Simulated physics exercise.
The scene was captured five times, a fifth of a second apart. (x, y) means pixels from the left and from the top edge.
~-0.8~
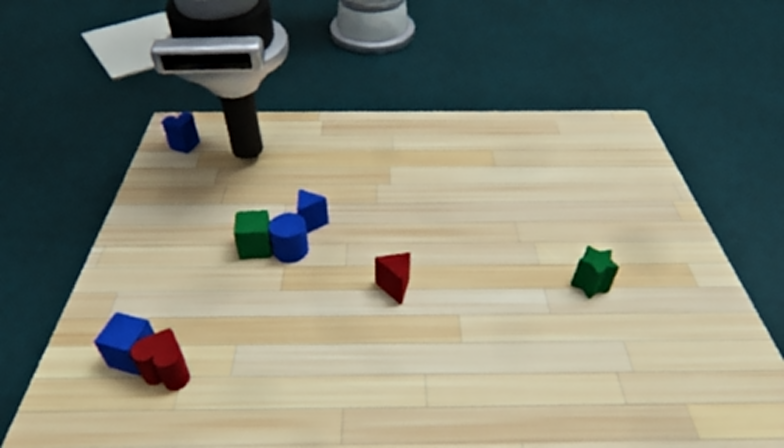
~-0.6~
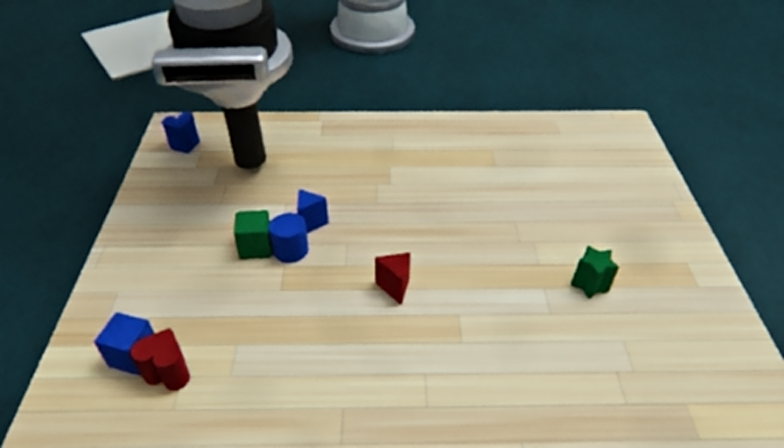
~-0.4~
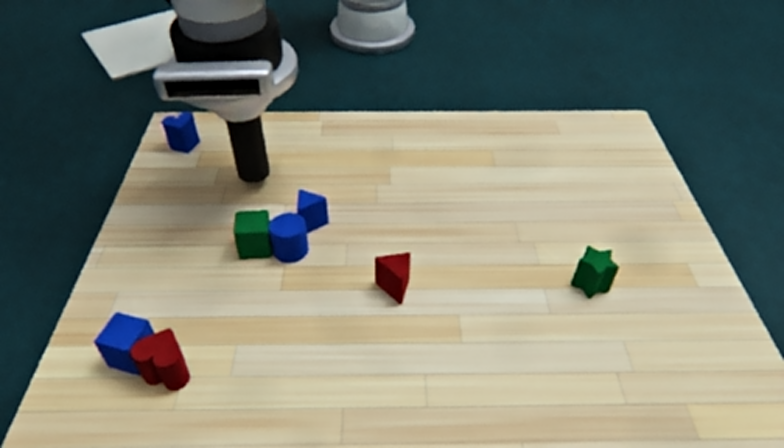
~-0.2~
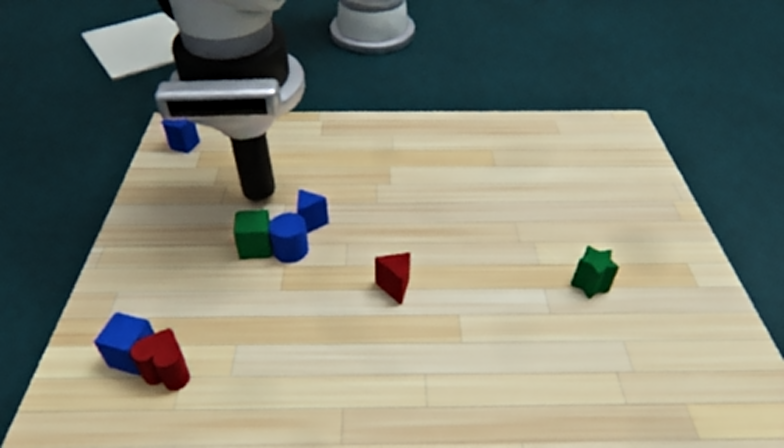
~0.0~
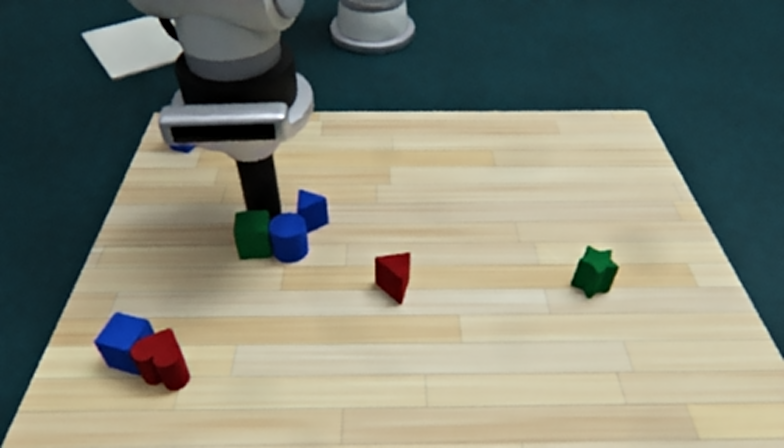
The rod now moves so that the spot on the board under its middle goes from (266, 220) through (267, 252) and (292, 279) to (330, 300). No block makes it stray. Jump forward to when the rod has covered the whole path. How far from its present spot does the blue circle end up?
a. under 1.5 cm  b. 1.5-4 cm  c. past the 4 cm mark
My answer is option c.
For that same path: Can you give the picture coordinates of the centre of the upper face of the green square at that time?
It is going to be at (237, 255).
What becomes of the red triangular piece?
The red triangular piece is left alone.
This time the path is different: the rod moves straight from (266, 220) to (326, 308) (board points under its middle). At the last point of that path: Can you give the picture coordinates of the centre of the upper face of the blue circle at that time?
It sits at (364, 283).
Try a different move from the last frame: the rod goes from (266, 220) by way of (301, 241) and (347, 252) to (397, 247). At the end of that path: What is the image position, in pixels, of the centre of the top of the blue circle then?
That would be at about pixel (312, 250).
On the path given first. One third of the way, rod (266, 244); green square (238, 249), turned 45° clockwise; blue circle (297, 234).
Two thirds of the way, rod (292, 271); green square (237, 255), turned 60° clockwise; blue circle (327, 245).
At the end, rod (329, 292); green square (237, 255), turned 60° clockwise; blue circle (348, 248); blue triangular piece unmoved; red triangular piece unmoved.
